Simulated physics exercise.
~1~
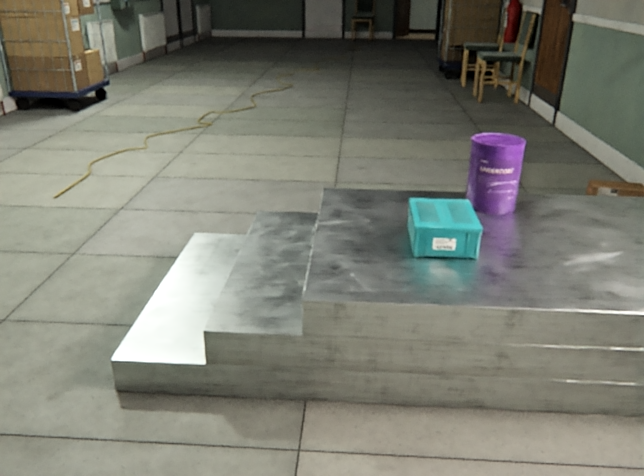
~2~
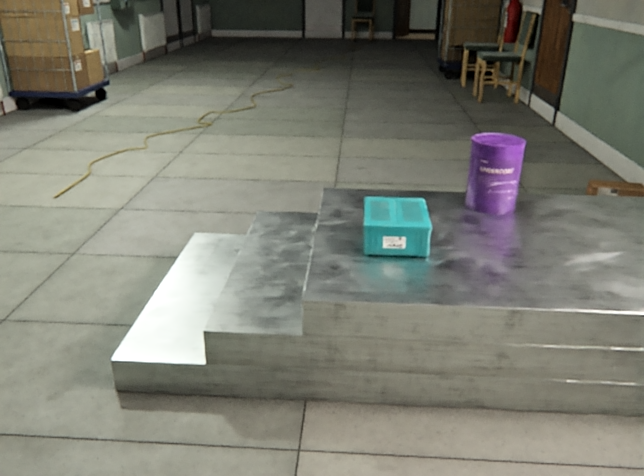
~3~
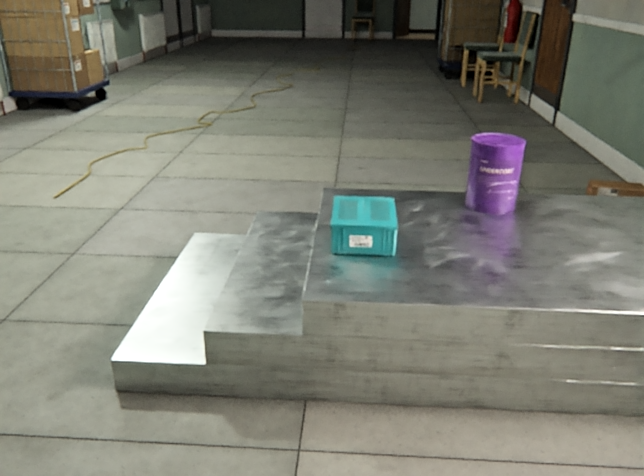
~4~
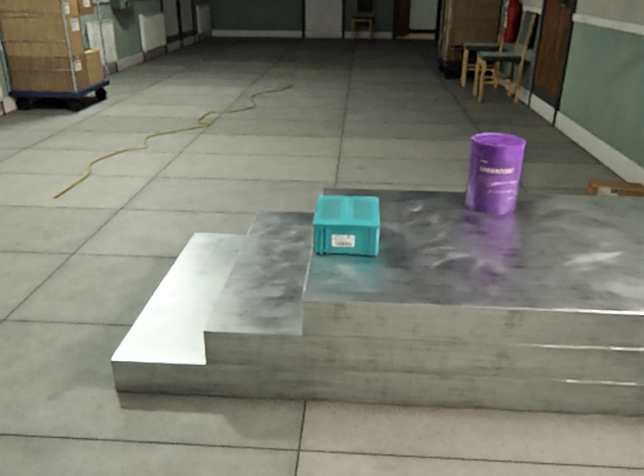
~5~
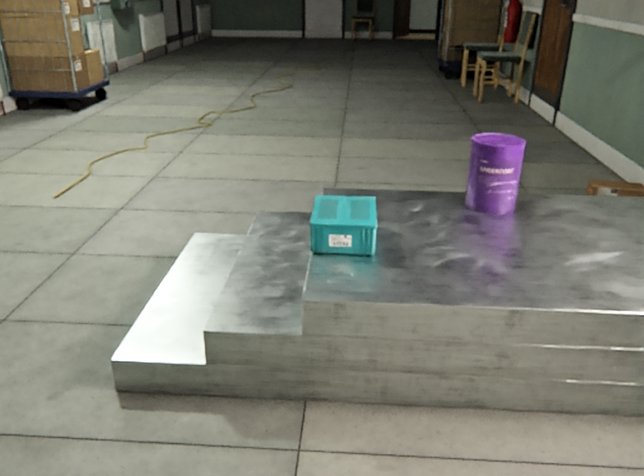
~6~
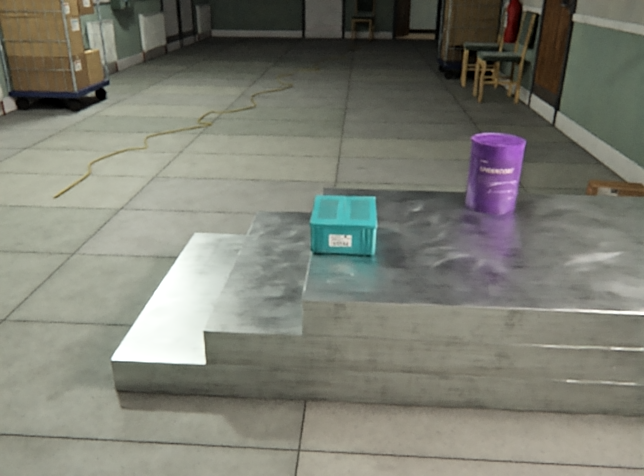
In a large tiled hall, a turquoise tote slid left across the top of a shiny metal landing, away from a purple pail that stayed put, then slowed and came to rest right at the edge above the steps without going down.
